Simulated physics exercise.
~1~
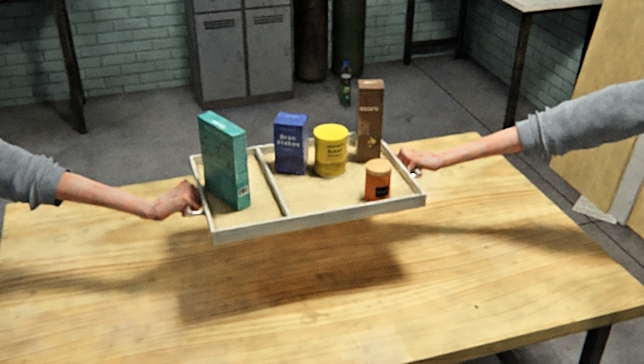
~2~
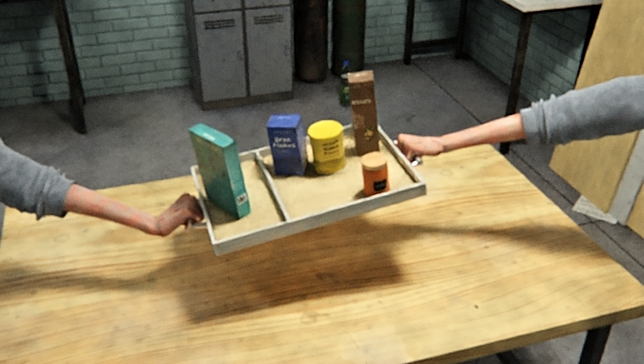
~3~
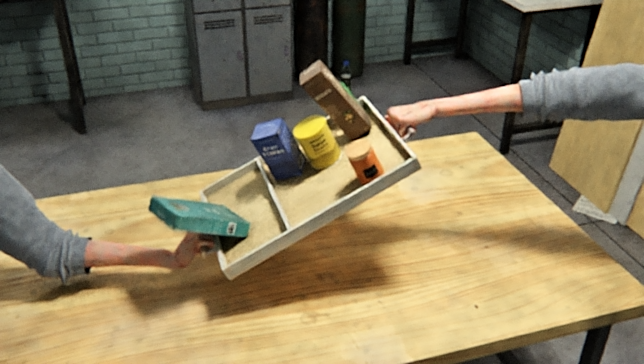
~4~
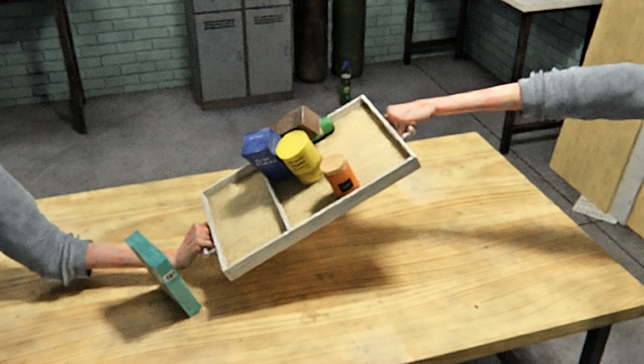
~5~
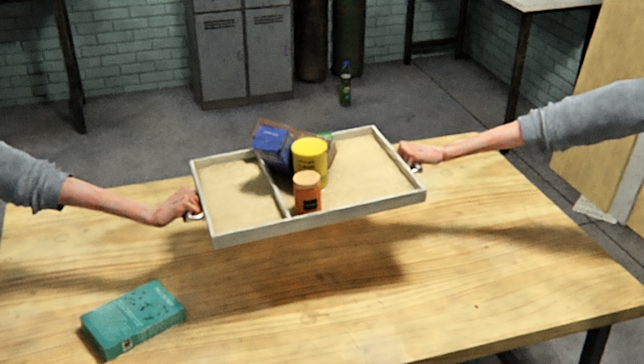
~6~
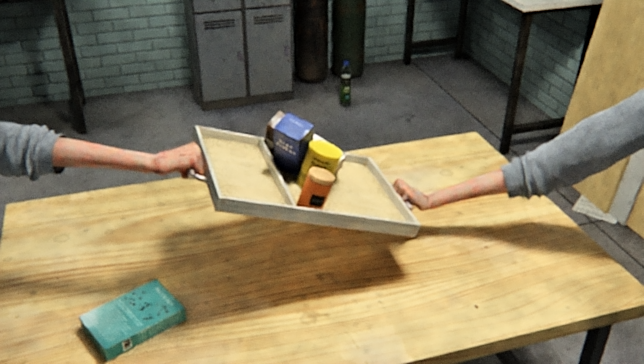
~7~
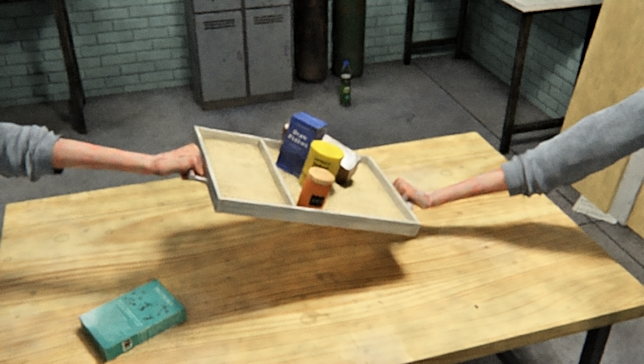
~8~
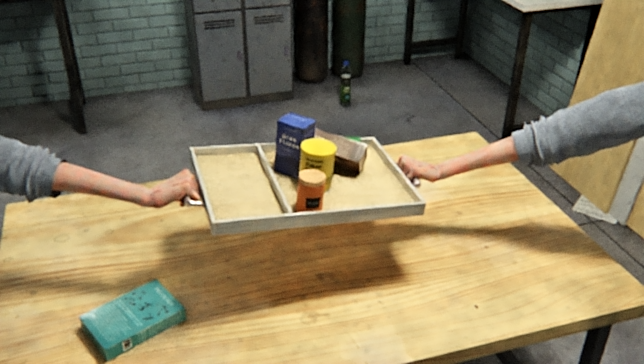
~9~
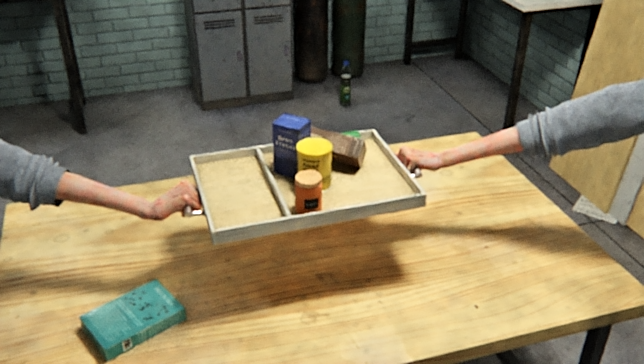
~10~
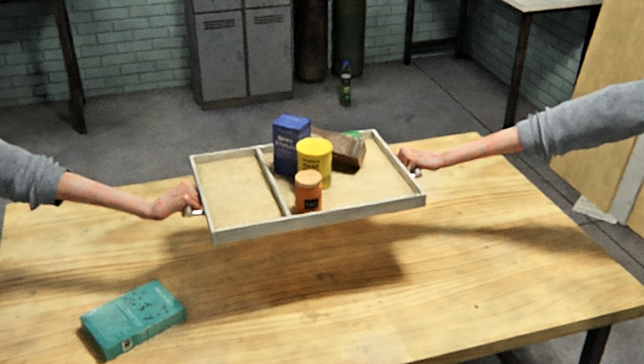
Above a wooden table, two hands tipped a tray of packages down to the left, toppling the brown carton and spilling the turquoise packet onto the tabletop, then tilted it right and levelled it, leaving the blue carton, yellow tin and orange jar standing.
